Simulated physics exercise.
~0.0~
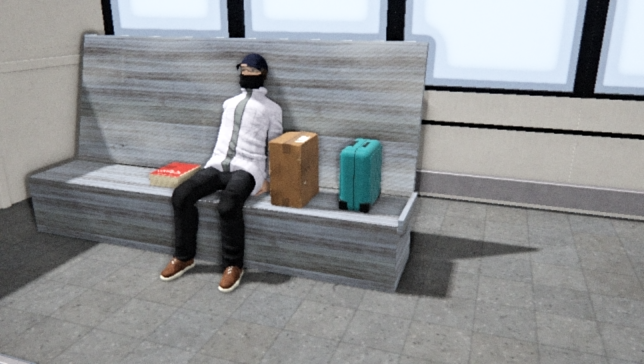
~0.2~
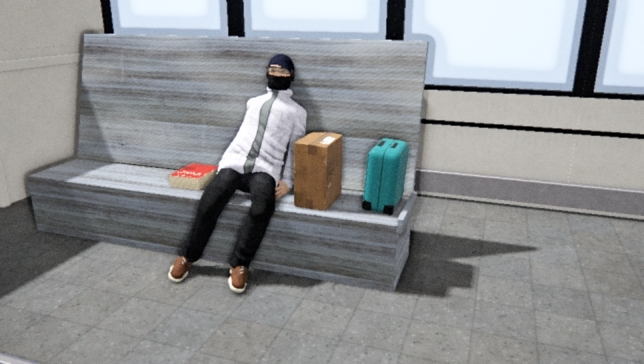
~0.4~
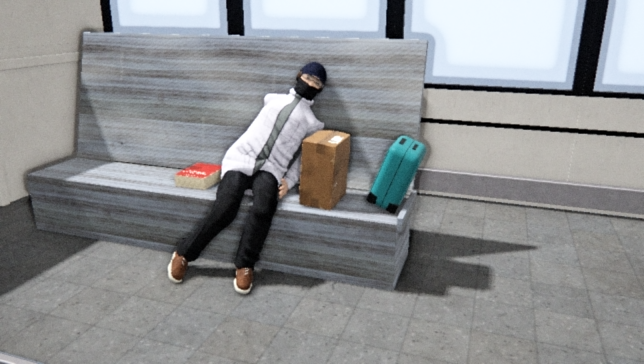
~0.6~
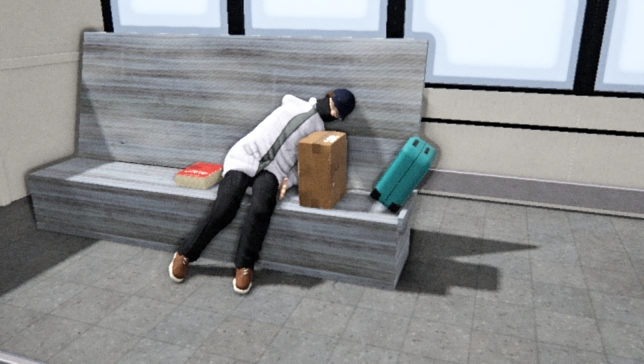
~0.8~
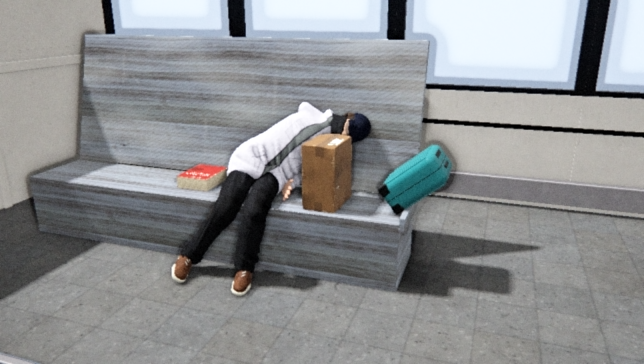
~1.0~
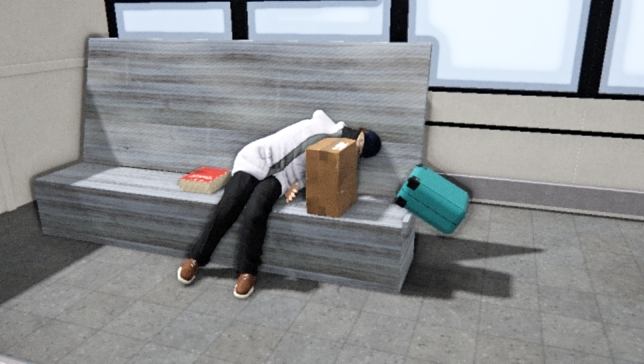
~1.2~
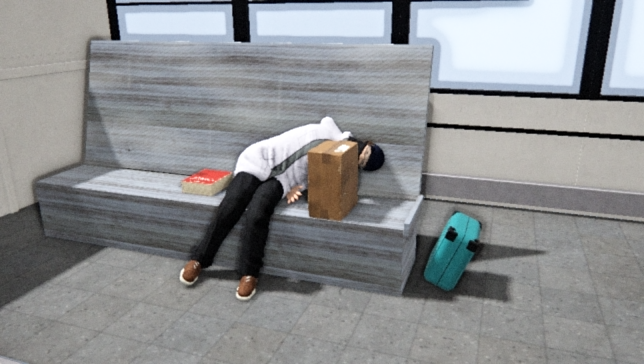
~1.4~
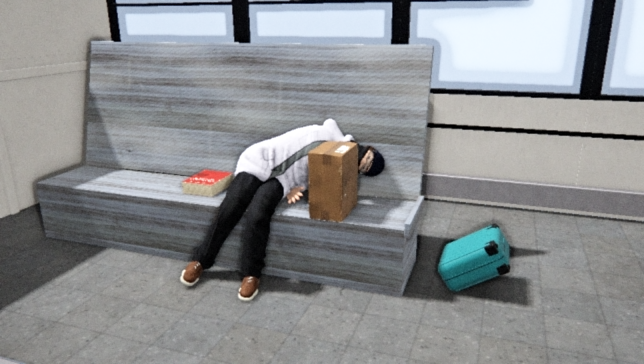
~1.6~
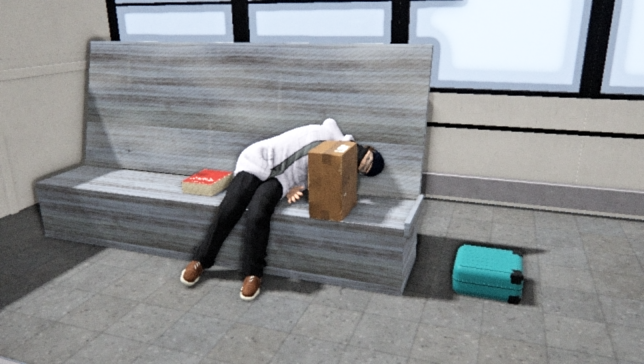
A limp seated person slumps right behind a brown box as a teal suitcase tumbles off the bench.
